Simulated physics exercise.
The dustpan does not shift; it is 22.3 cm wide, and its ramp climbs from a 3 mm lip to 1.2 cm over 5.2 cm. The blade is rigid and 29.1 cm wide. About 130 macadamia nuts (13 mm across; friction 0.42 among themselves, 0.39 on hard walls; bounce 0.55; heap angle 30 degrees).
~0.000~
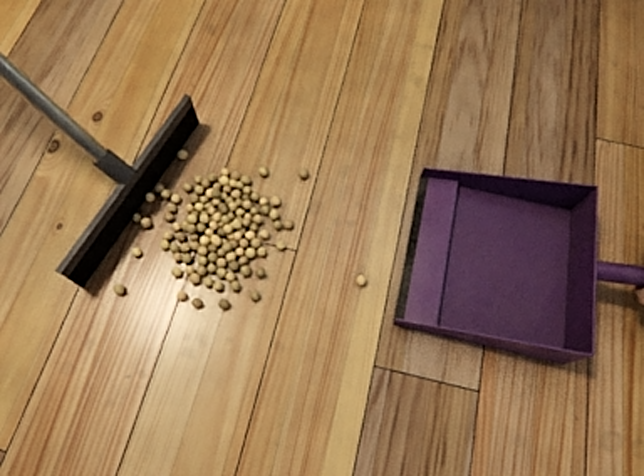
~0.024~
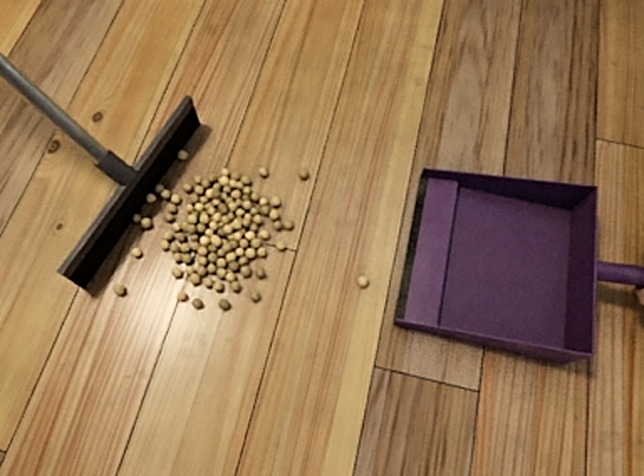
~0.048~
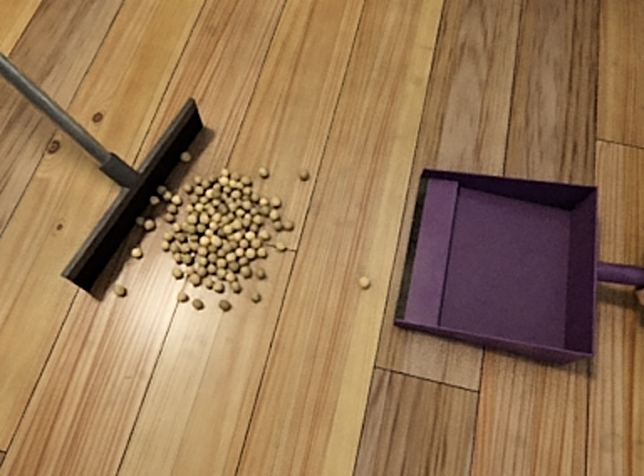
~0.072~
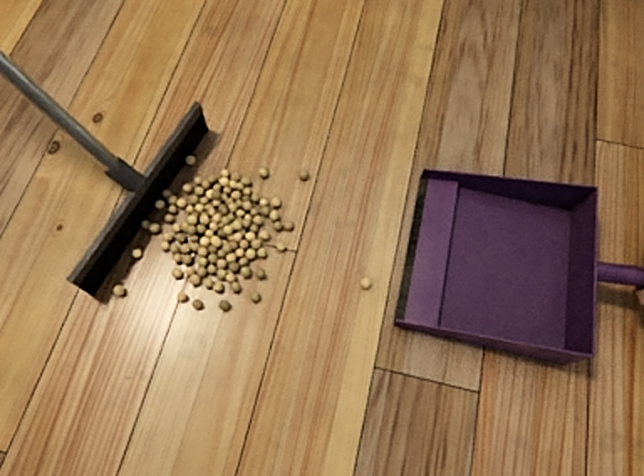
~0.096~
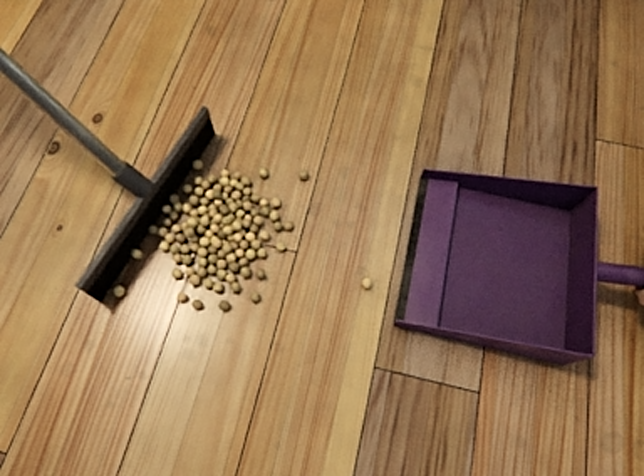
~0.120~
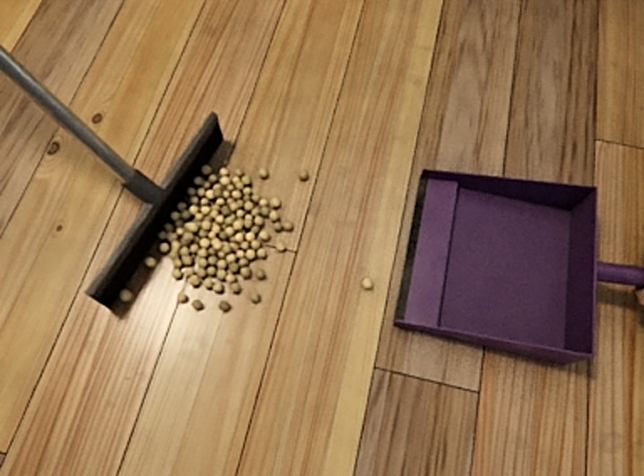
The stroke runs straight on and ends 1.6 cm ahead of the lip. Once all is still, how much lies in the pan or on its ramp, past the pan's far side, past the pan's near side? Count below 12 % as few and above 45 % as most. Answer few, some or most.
Pan some, far side few, near side most.
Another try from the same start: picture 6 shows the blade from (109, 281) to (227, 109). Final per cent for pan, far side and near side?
Pan 20, far 0, near 35.
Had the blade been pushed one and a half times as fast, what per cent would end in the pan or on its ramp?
Then about 20 per cent.
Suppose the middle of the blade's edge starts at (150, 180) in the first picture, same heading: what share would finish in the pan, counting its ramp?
Some 20 per cent.
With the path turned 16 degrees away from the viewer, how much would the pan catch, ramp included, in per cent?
In that case some 20 per cent.
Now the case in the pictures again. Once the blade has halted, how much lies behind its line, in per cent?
About 10 per cent.
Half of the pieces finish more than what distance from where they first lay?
About 30 cm.
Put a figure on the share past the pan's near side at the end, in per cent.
Roughly 50 per cent.
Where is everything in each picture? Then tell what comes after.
Blade from (64, 272) to (188, 102), moved 0.0 cm, 0 of the pieces shifted so far; middle of the pieces at (221, 224); pan at (501, 267), in the first frame.
Blade from (65, 273) to (189, 103), moved 0.2 cm, 0 of the pieces shifted so far; middle of the pieces at (221, 224), in the second frame.
Blade from (69, 276) to (193, 105), moved 0.8 cm, 4 of the pieces shifted so far; middle of the pieces at (221, 224), in the third frame.
Blade from (75, 281) to (198, 109), moved 1.7 cm, 8 of the pieces shifted so far; middle of the pieces at (221, 225), in the fourth frame.
Blade from (83, 288) to (206, 114), moved 3.1 cm, 16 of the pieces shifted so far; middle of the pieces at (223, 225), in the fifth frame.
Blade from (93, 295) to (214, 119), moved 4.7 cm, 44 of the pieces shifted so far; middle of the pieces at (225, 226); pan at (501, 268). Its pace works out near 0.67 m/s, heading 20 degrees towards the viewer's side, in the sixth frame.
After 0.34 s, middle of the blade 19 cm from the lip; 0 % over the lip, far side 0 %, near side 30 %.
After 0.49 s, middle of the blade 10 cm from the lip; 0 % over the lip, far side 0 %, near side 40 %.
Then, at 0.77 s, middle of the blade 5 cm from the lip; 25 % over the lip, far side 0 %, near side 50 %.
In the end, at 1.6 s, pan 20 %, far side 0 %, near side 50 %, in front of the lip or behind the blade 25 %.
